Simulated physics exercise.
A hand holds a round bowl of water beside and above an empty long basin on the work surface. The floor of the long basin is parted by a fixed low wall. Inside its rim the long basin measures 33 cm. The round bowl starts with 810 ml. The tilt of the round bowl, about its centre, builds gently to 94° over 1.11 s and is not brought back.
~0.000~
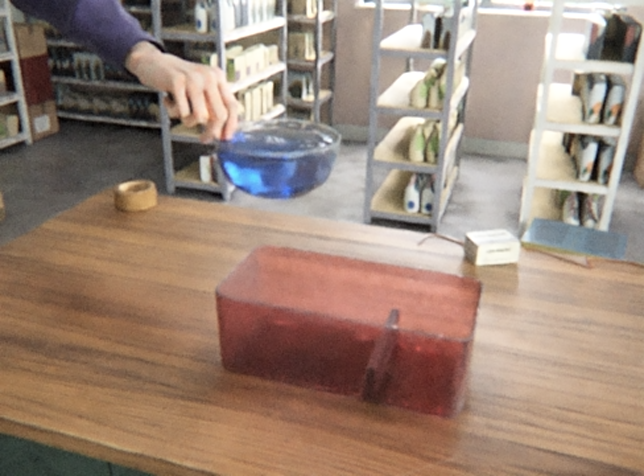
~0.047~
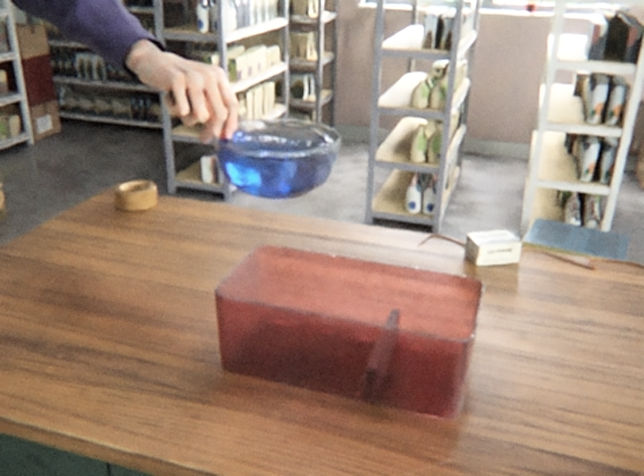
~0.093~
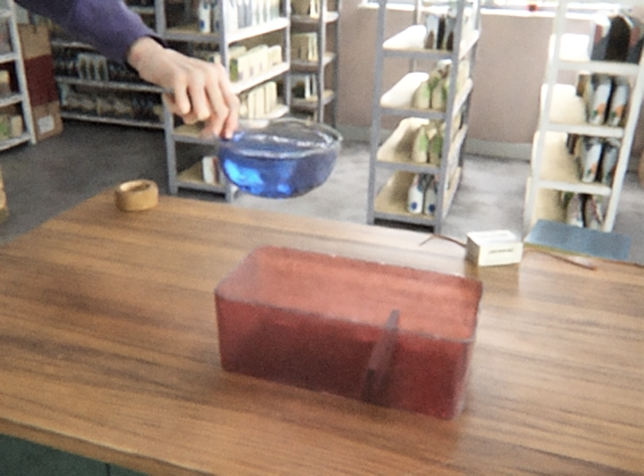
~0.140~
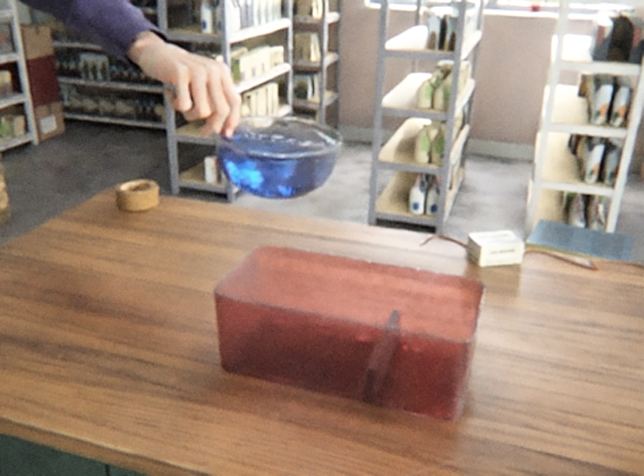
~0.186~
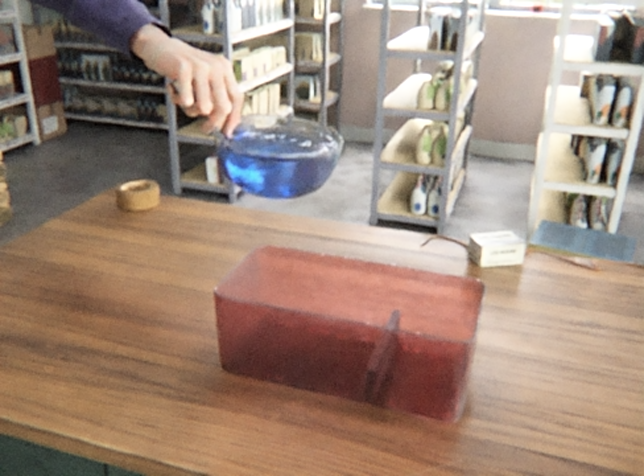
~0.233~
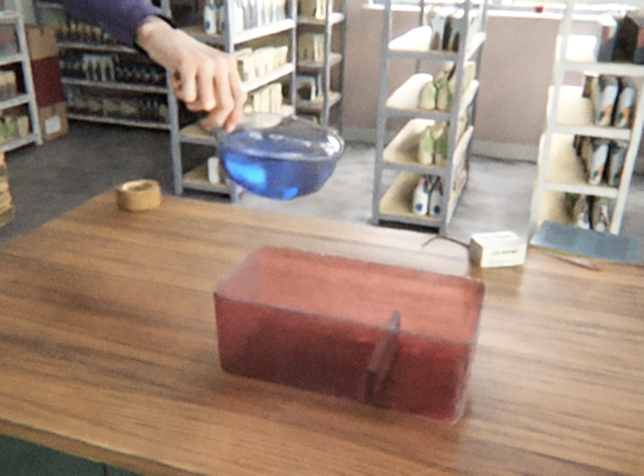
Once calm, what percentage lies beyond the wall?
Roughly 50 per cent is past the wall.
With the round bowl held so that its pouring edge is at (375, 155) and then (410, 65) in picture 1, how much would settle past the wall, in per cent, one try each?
In turn about 80 and 65 per cent.
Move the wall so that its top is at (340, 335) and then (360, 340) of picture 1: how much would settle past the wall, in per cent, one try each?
First 90, then 75 per cent.
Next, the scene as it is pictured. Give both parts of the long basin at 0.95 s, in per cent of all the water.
Near 32 on the left, 50 on the right.
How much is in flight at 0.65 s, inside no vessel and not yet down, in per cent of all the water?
About 36 per cent.
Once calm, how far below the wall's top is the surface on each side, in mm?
Some 38 mm on the left and 26 mm on the right.
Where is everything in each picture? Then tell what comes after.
It leans 0°; its right rim is at (336, 143); the water meets the walls at (225, 136) and (336, 148); the long basin's rim runs from (237, 268) to (479, 310); the wall's top is at (384, 337), in the first frame.
It leans 0°; its right rim is at (336, 143); the water meets the walls at (225, 136) and (336, 149), in the second frame.
It leans 2°; its right rim is at (337, 144); the water meets the walls at (225, 135) and (336, 149), in the third frame.
It leans 4°; its right rim is at (338, 146); the water meets the walls at (225, 134) and (337, 149), in the fourth frame.
It leans 6°; its right rim is at (338, 149); the water meets the walls at (227, 133) and (338, 150), in the fifth frame.
It leans 10°; its right rim is at (339, 153); the water meets the walls at (228, 133) and (339, 150), in the sixth frame.
Then, 0.65 s in, the tilt is 59° and 50 per cent is still to pour, 6 is left of the wall and 7 right of it.
Then, 0.95 s in, the tilt is 89° and 7 per cent is still to pour, 33 is left of the wall and 50 right of it.
Then, 1.27 s in, the tilt is 94° and 0 per cent is still to pour, 49 is left of the wall and 50 right of it.
Then, 1.61 s in, the tilt is 94° and 0 per cent is still to pour, 49 is left of the wall and 50 right of it.
Finally, 49 per cent lies left of the wall, 50 right of it and 1 outside.
